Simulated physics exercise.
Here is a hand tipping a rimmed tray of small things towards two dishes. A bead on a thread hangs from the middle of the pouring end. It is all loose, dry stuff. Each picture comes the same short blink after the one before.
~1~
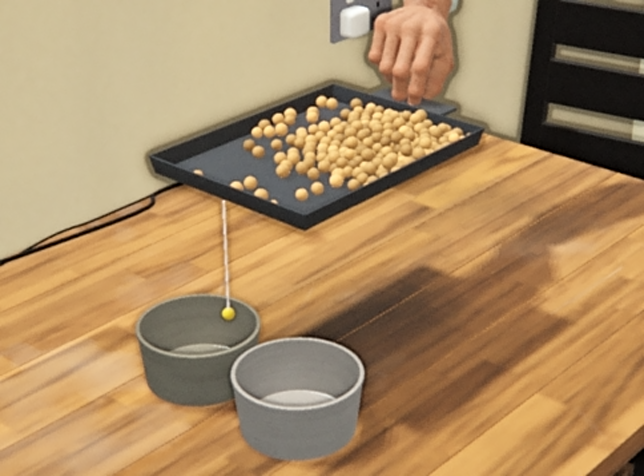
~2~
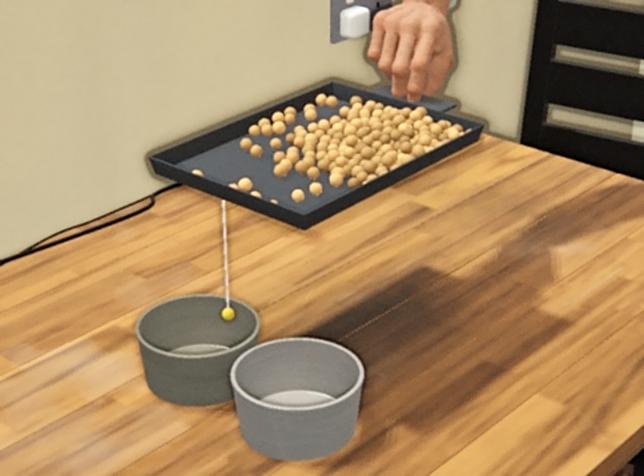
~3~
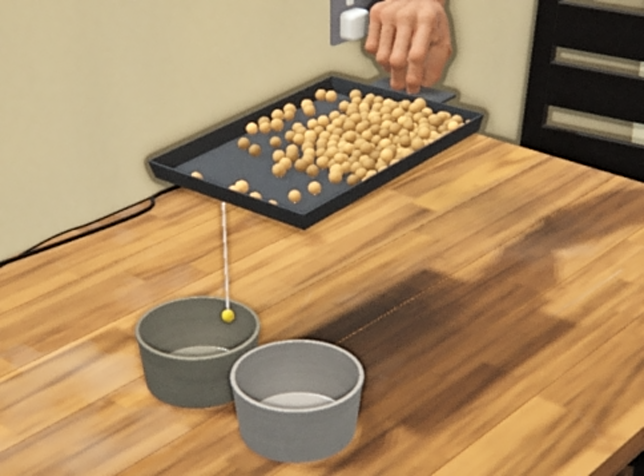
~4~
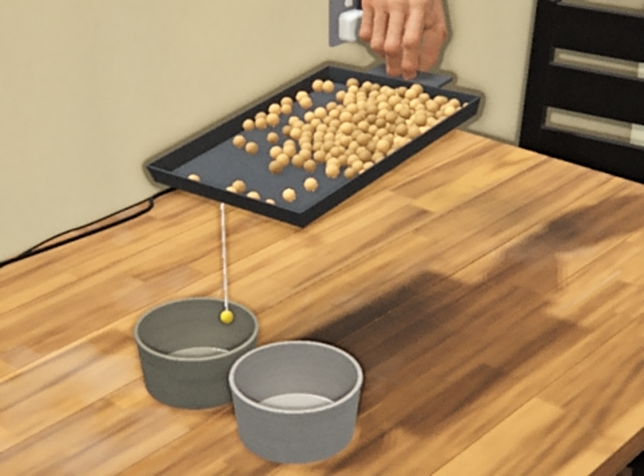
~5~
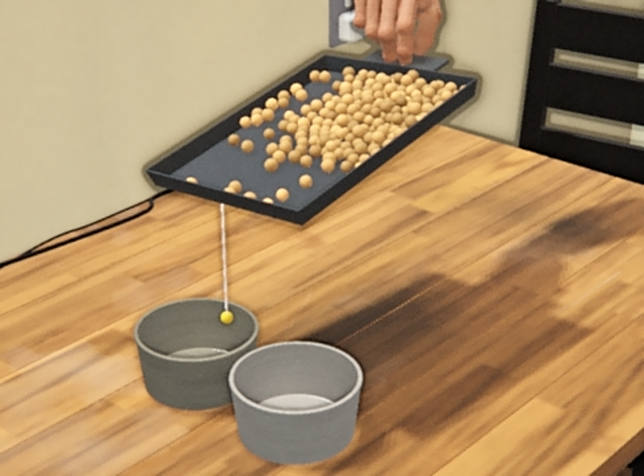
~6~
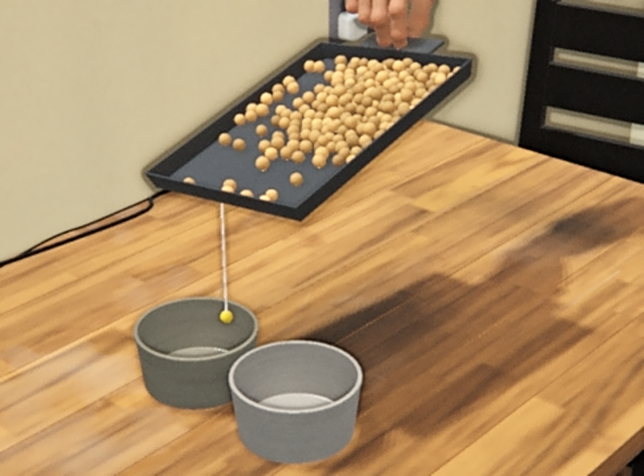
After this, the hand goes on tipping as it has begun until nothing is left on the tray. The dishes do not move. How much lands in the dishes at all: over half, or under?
Together they catch less than half.
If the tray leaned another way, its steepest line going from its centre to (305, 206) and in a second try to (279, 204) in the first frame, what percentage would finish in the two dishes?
In turn 90 and 80 in a hundred.
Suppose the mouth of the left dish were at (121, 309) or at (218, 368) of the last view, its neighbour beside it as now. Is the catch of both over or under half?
First more than half, then not half.
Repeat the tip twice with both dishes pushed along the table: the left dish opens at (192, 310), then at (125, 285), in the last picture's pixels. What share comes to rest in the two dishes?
The first gives 50 %, the second 60 %.
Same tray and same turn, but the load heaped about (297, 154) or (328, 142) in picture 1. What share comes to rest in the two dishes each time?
Near 30 % and 40 %.
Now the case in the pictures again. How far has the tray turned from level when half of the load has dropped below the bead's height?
Roughly 80°.
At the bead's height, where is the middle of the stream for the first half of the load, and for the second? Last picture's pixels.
First near (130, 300), later near (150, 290).
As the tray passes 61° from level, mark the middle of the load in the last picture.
Roughly at (177, 185).
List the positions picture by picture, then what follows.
The first frame shows corners of the pouring end at (155, 155) and (305, 212), level; middle of the load at (370, 146), round wooden beads; left dish at (155, 370); right dish at (254, 421); bead on its thread at (229, 314).
The second frame shows corners of the pouring end at (154, 156) and (304, 212), level; middle of the load at (369, 143).
The third frame shows corners of the pouring end at (154, 160) and (303, 211), tipped barely, lowest at the left corner; middle of the load at (369, 138).
The fourth frame shows corners of the pouring end at (152, 165) and (300, 210), tipped a little, lowest at the left corner; middle of the load at (366, 128), a small part on the move.
The fifth frame shows corners of the pouring end at (151, 169) and (298, 208), tipped a little, lowest at the left corner; middle of the load at (362, 118), a small part on the move.
The sixth frame shows corners of the pouring end at (151, 171) and (295, 204), tipped clearly, lowest at the left corner; middle of the load at (355, 108), about two thirds on the move; left dish at (153, 373); right dish at (252, 425).
Soon after the last picture, tray tipped steeply; about two thirds on the tray; a small part in the left dish; a small part outside both; about a quarter in the air.
A little later, tray tipped right over; a small part on the tray; about a third in the left dish; about half outside both; a small part in the air.
Later still, tray tipped past a quarter turn; about a third in the left dish; about two thirds outside both.
By the end, tray tipped past a quarter turn; none in the right dish; about a third in the left dish; about two thirds outside both.
